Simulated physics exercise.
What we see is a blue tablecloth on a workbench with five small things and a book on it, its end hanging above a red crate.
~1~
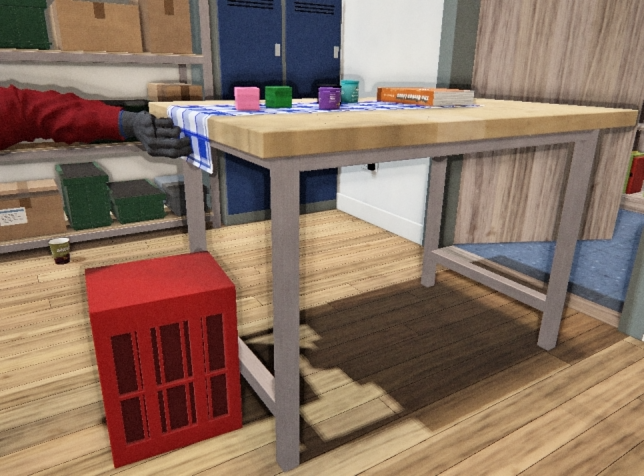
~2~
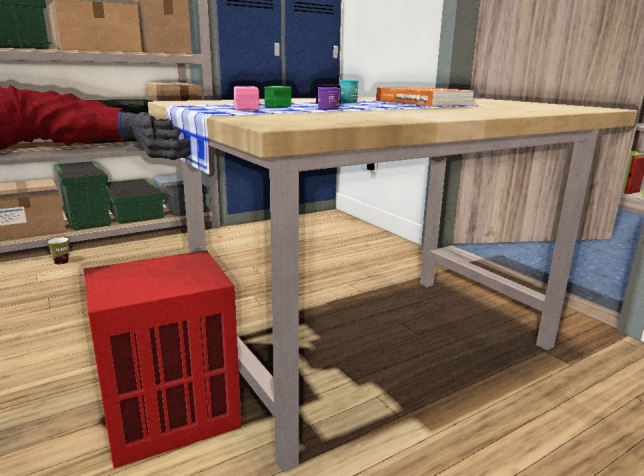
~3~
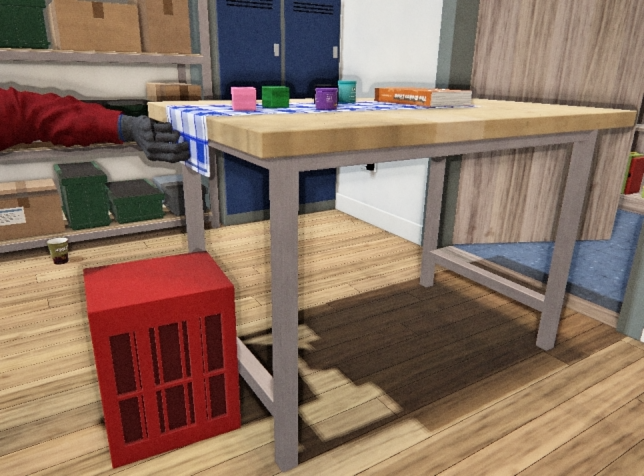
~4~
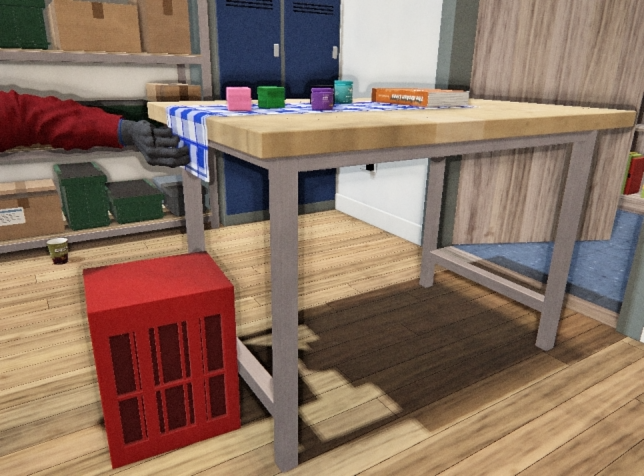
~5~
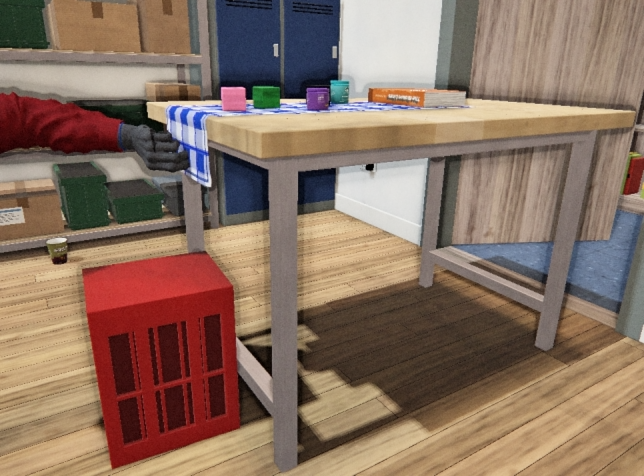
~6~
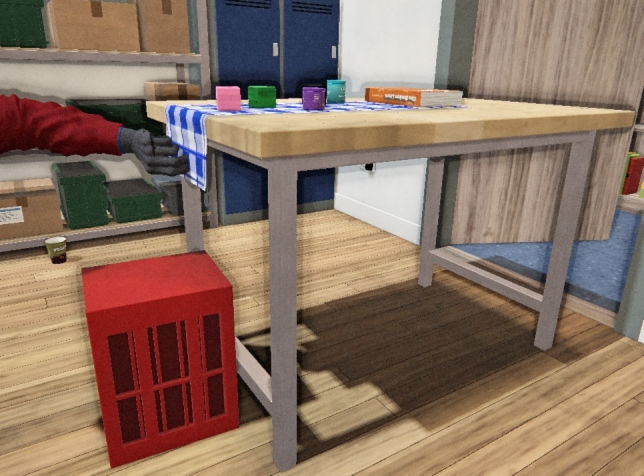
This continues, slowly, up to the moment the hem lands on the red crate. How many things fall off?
The workbench loses two.
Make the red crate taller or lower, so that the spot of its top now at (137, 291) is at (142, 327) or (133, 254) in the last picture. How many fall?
It would be 4 and 1.
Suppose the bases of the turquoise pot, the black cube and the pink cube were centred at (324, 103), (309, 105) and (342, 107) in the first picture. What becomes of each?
The turquoise pot does not fall; the black cube does not fall; the pink cube survives.
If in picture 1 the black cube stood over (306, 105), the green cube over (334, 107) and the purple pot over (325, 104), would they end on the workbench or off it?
The black cube survives, the green cube stays on, the purple pot keeps its place on top.
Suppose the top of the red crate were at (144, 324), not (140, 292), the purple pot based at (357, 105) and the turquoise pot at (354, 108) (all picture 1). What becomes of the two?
The purple pot remains up, the turquoise pot stays on.
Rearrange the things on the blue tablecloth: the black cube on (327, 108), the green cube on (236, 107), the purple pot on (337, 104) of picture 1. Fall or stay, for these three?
The black cube does not fall; the green cube comes down; the purple pot survives.
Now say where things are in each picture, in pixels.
In the first frame, hem (212, 174); pink cube (247, 88); green cube (279, 87); purple pot (330, 88); black cube (329, 85); turquoise pot (350, 80); top of the crate (140, 291).
In the second frame, hem (209, 174); pink cube (246, 87).
In the third frame, hem (210, 177); green cube (275, 87).
In the fourth frame, hem (209, 182); purple pot (323, 88); top of the crate (139, 292).
In the fifth frame, hem (212, 187); black cube (318, 85).
In the sixth frame, hem (206, 192); pink cube (228, 87); green cube (262, 87); purple pot (314, 88); black cube (314, 85); turquoise pot (337, 80).
A little later, hem near (189, 217); all still up.
Next, hem near (190, 257); pink cube gone.
When it is over, hem on the crate; pink cube and green cube gone. The count of fallen things is two.
